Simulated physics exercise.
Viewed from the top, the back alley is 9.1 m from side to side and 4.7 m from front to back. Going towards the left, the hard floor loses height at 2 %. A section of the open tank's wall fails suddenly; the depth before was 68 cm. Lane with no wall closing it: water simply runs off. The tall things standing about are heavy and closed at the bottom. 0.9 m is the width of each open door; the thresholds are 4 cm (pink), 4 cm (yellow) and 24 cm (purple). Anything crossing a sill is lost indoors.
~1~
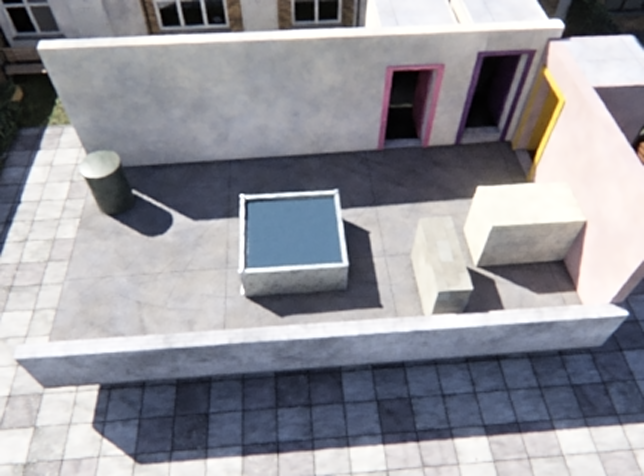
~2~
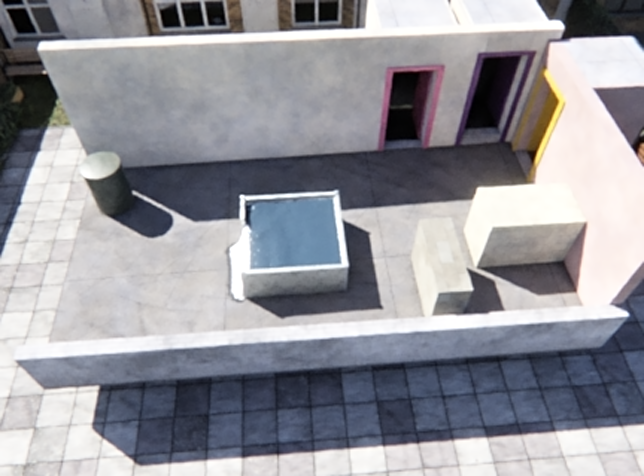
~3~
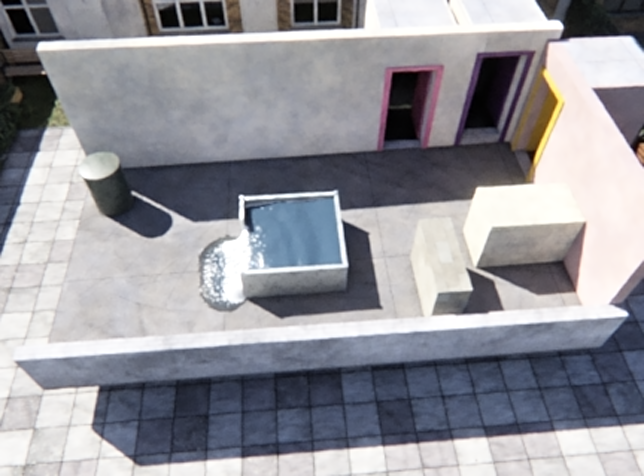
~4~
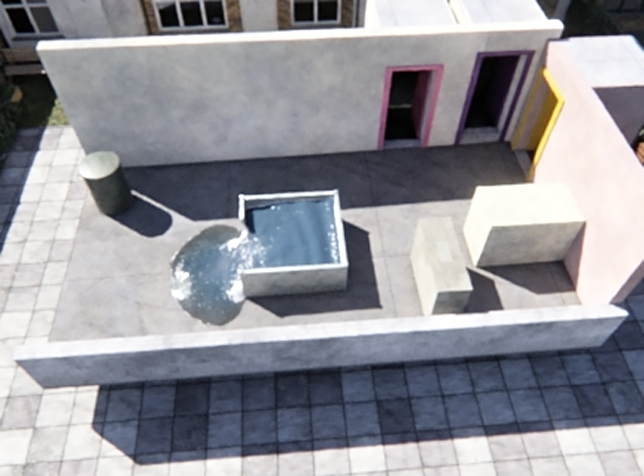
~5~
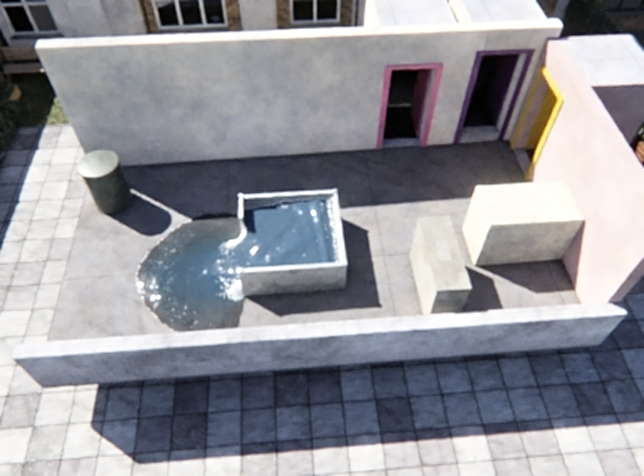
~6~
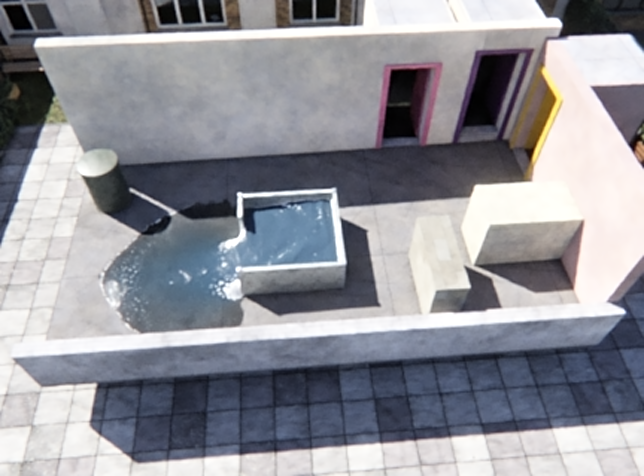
In a walled back alley, an open tank of still water gave way on its left side, and water poured out, foaming at first, then spread leftward across the grey floor in a widening, rippling pool.
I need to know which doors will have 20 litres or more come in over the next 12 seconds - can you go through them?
I expect the pink door to fall shy of the limit; I expect the yellow door to fall shy of the limit; I expect the purple door to fall shy of the limit.
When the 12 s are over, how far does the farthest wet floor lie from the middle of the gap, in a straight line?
I'd say around 3.6 m from the gap.
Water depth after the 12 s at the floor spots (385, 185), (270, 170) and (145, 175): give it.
Close to 0, 0 and 1 centimetres.
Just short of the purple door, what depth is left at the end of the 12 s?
I'd say close to 0.0 cm.
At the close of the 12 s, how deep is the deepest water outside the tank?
2 cm or so.
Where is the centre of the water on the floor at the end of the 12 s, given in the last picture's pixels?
Centre: Approx. (185, 267) px.
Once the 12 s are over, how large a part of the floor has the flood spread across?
Some 10 per cent of the floor is wet.
A moment later water covers 25 % of the floor and is deepest (34 cm) near (240, 278); pink door not reached, yellow door not reached, purple door not reached.
Soon after water covers 25 % of the floor and is deepest (22 cm) near (240, 270); pink door not reached, yellow door not reached, purple door not reached.
Next water covers 30 % of the floor and is deepest (15 cm) near (240, 278); pink door not reached, yellow door not reached, purple door not reached.
Later on water covers 25 % of the floor and is deepest (6 cm) near (240, 278); pink door not reached, yellow door not reached, purple door not reached.
At the end water covers 10 % of the floor and is deepest (2 cm) near (240, 287); pink door not reached, yellow door not reached, purple door not reached.
